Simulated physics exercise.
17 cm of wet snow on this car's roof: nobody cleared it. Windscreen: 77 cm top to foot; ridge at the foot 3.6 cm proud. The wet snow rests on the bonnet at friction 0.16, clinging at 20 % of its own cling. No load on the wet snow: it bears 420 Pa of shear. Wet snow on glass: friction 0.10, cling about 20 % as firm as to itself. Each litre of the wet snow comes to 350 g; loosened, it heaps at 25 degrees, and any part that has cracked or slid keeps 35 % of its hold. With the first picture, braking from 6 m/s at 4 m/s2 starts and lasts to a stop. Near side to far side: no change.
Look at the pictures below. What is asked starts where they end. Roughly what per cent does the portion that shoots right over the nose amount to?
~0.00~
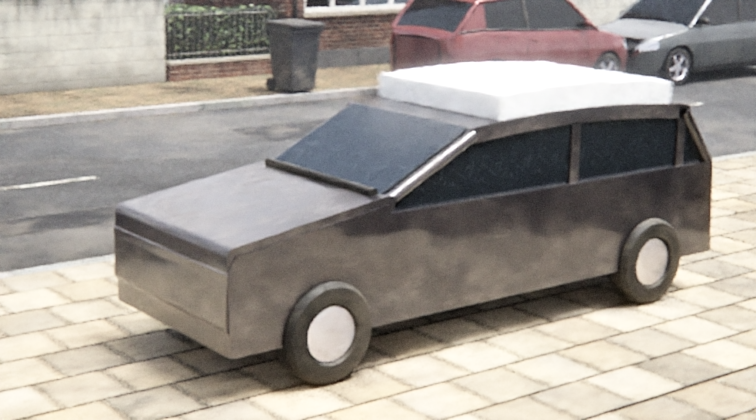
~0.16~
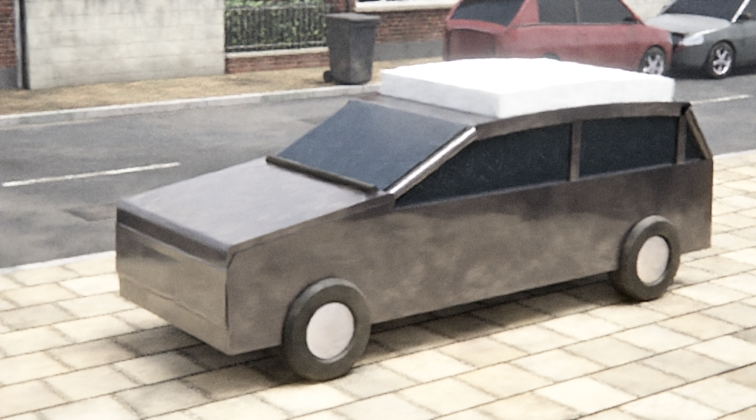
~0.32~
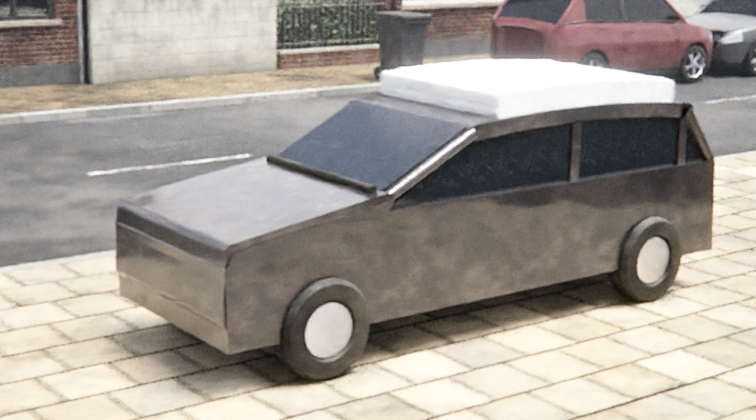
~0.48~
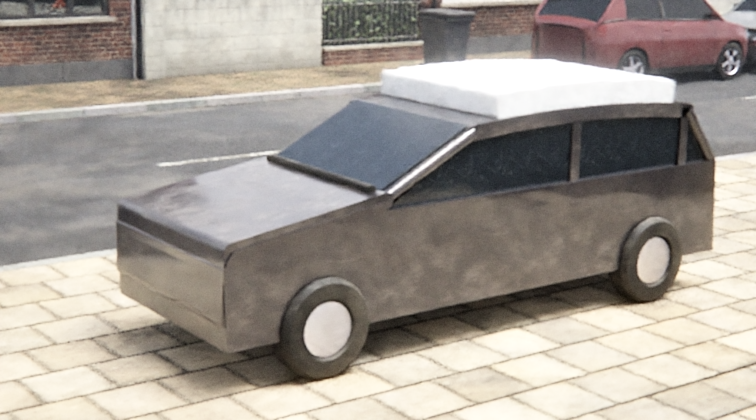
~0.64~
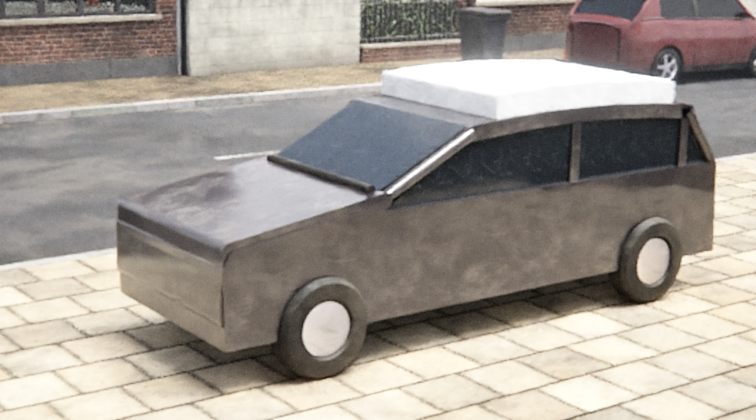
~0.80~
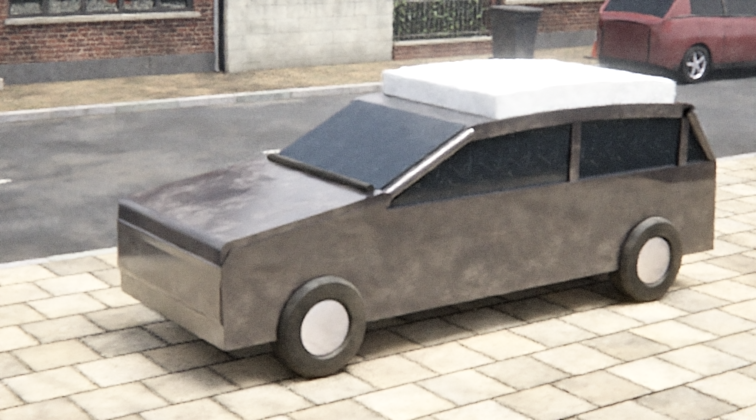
It amounts to roughly 0 per cent.
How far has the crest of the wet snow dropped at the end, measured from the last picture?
By my estimate, near 0 cm.
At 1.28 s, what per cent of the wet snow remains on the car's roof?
Some 100 in a hundred.
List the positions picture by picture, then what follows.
Front end of the wet snow at (500, 103), in the first picture.
Front end of the wet snow at (500, 101), in the second picture.
Front end of the wet snow at (499, 101), in the third picture.
Front end of the wet snow at (499, 101), its middle shifted 3 mm, in the fourth picture.
Front end of the wet snow at (498, 102), its middle shifted 3 mm, in the fifth picture.
Front end of the wet snow at (498, 96), its middle shifted 3 mm, in the sixth picture.
By 1.28 s, all of the snow is on the roof, none on the glass, none on the bonnet and none has gone off the nose.
By 1.86 s, all of the snow is on the roof, none on the glass, none on the bonnet and none has gone off the nose.
By 2.43 s, all of the snow is on the roof, none on the glass, none on the bonnet and none has gone off the nose.
By 3.00 s, all of the snow is on the roof, none on the glass, none on the bonnet and none has gone off the nose.
By 3.10 s, at the end, all of the snow is on the roof, none on the glass, none on the bonnet and none has gone off the nose.
